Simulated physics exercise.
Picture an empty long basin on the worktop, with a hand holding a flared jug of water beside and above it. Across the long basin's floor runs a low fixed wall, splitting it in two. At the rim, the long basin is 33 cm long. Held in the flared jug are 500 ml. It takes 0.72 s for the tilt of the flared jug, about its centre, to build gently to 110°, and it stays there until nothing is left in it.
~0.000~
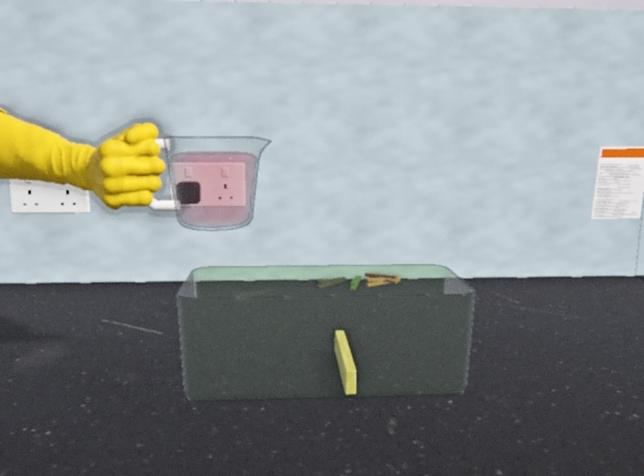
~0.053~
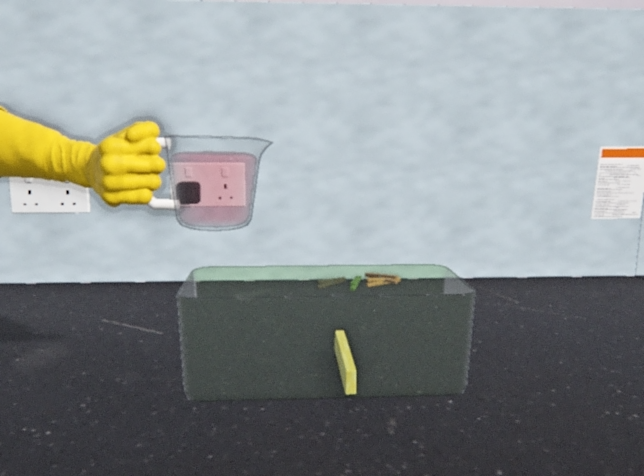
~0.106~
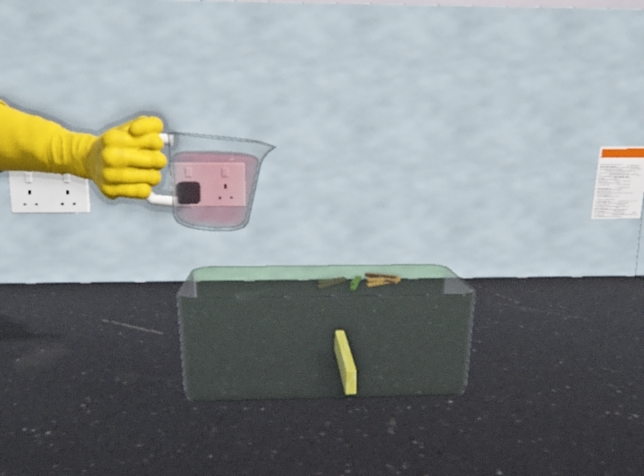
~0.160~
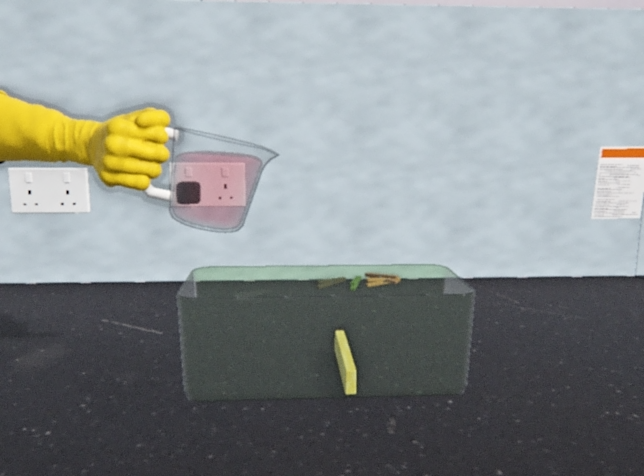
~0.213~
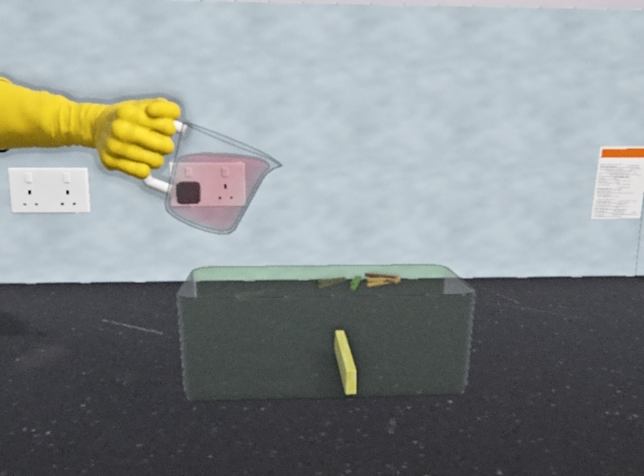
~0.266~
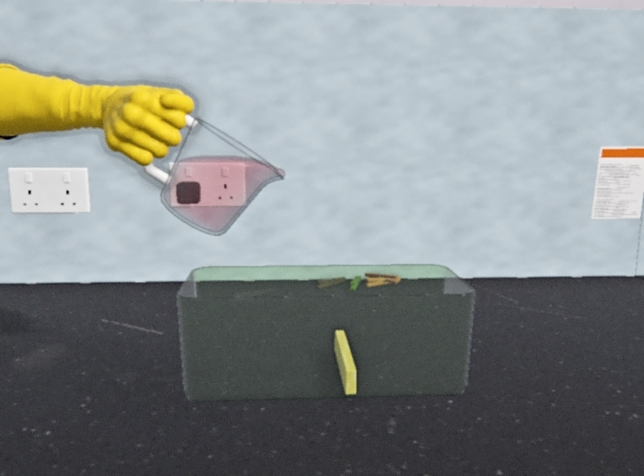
A yellow-gloved hand holds a flared clear jug of pinkish liquid almost upright, above and to the left of a long greenish basin on a dark worktop. Gradually at first, then faster, the hand tilts the jug to the right, its lip dipping until the liquid reaches the pouring edge.
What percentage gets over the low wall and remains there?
12 %.
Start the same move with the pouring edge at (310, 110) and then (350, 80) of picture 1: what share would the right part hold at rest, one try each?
Roughly 65 per cent the first time and 80 per cent the second.
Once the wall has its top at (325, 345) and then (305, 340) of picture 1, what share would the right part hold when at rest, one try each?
Around 35 and 65 percent, in that order.
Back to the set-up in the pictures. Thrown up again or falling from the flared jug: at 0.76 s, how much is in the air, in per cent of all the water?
About 8 per cent.
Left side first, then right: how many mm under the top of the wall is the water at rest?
About 12 mm left, about 26 mm right.
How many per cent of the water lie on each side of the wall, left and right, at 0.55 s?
I'd say some 28 in a hundred on the left and 2 on the right.
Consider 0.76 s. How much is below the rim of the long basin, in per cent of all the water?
The fraction sits near 88 in a hundred.
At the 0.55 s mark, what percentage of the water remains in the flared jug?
Remaining: Near 44 % of the total.
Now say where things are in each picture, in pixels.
Tilt 0°; pouring edge (272, 139); surface from (172, 155) to (257, 155); the long basin's rim runs from (186, 283) to (459, 280); the wall's top is at (345, 350), in the first picture.
Tilt 1°; pouring edge (273, 141); surface from (172, 154) to (258, 155), in the second picture.
Tilt 6°; pouring edge (276, 146); surface from (173, 153) to (260, 157), in the third picture.
Tilt 13°; pouring edge (280, 154); surface from (177, 154) to (264, 158), in the fourth picture.
Tilt 22°; pouring edge (283, 165); surface from (179, 158) to (272, 160), in the fifth picture.
Tilt 33°; pouring edge (285, 178); surface from (175, 168) to (278, 167); 1 per cent is over the edge, in the sixth picture.
By 0.55 s the tilt is 96° and 44 per cent is still to pour, 27 is left of the wall and 2 right of it.
By 0.76 s the tilt is 110° and 5 per cent is still to pour, 83 is left of the wall and 5 right of it.
By 0.98 s the tilt is 110° and 0 per cent is still to pour, 86 is left of the wall and 11 right of it.
By 1.22 s the tilt is 110° and 0 per cent is still to pour, 85 is left of the wall and 12 right of it.
At rest 85 per cent lies left of the wall, 12 right of it and 3 outside.
